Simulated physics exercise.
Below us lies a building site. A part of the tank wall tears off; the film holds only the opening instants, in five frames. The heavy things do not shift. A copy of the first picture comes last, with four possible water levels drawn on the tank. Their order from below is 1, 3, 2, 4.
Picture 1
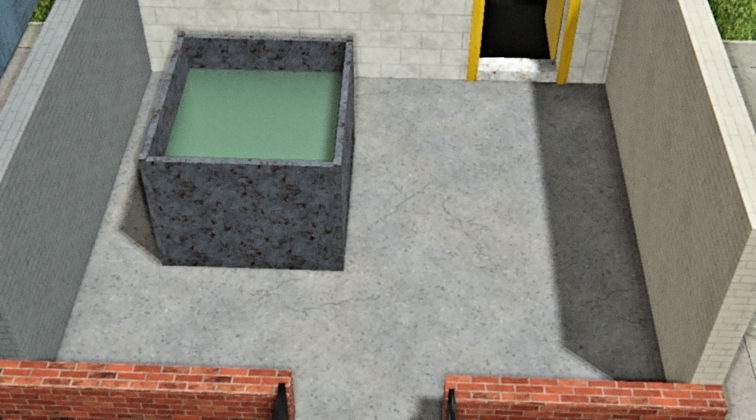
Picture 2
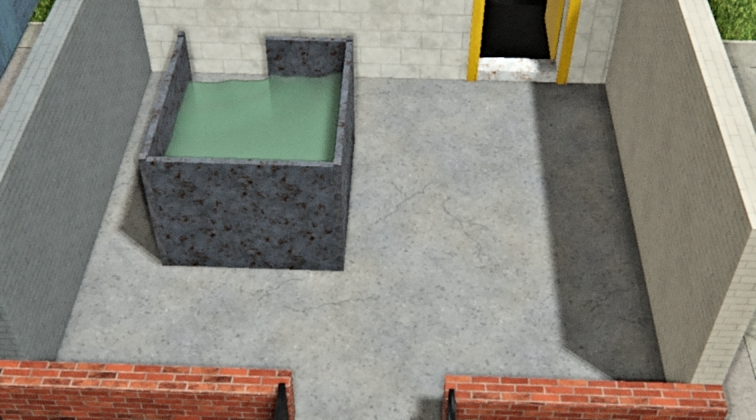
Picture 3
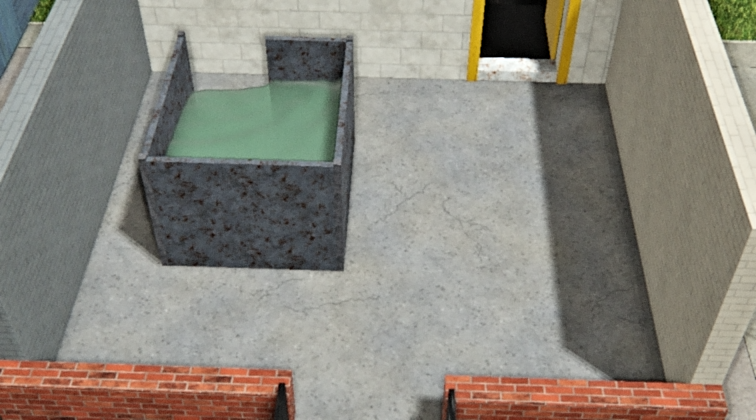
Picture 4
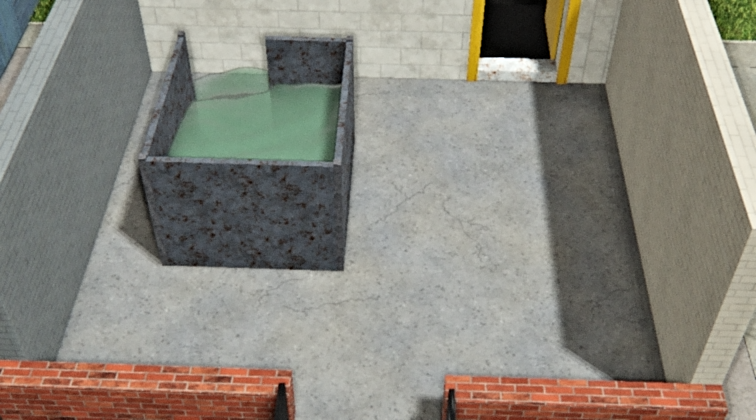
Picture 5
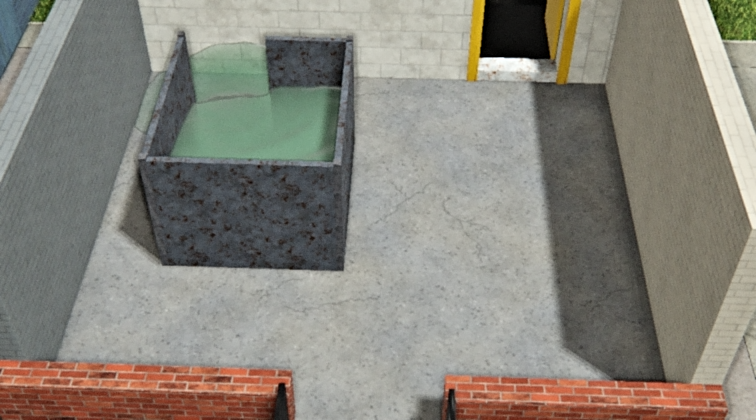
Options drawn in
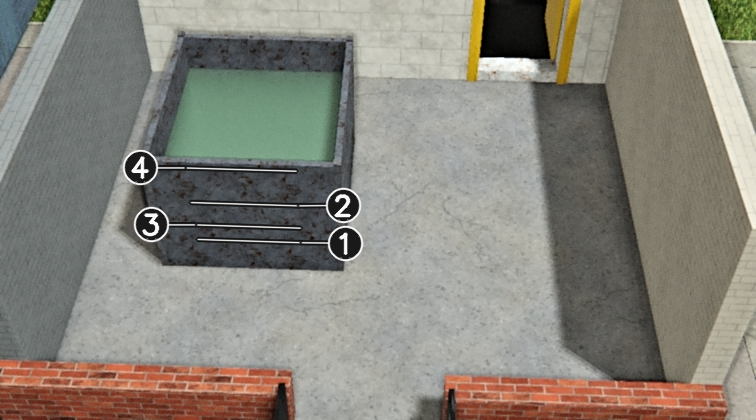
Green water lies still in a dark, open-topped tank on a walled concrete yard, until a section of the tank's back wall disappears. The surface then dips and ripples toward the gap, and a translucent sheet of water rises at the back left, above the opening.
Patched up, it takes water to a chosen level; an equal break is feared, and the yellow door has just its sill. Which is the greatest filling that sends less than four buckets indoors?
2 is the one.
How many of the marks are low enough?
Three.
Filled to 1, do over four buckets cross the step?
No, that is safe.
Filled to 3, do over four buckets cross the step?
No, not at all.
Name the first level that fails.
4 it is.
On the marked copy, 1 at (249, 241); 2 at (244, 204); 3 at (247, 226); 4 at (240, 169); from the bottom up 1, 3, 2, 4.
For level 1, nothing gets over.
For level 2, a splash gets over, under a bucket.
For level 3, nothing gets over.
For level 4, about 9 bucketfuls get in.
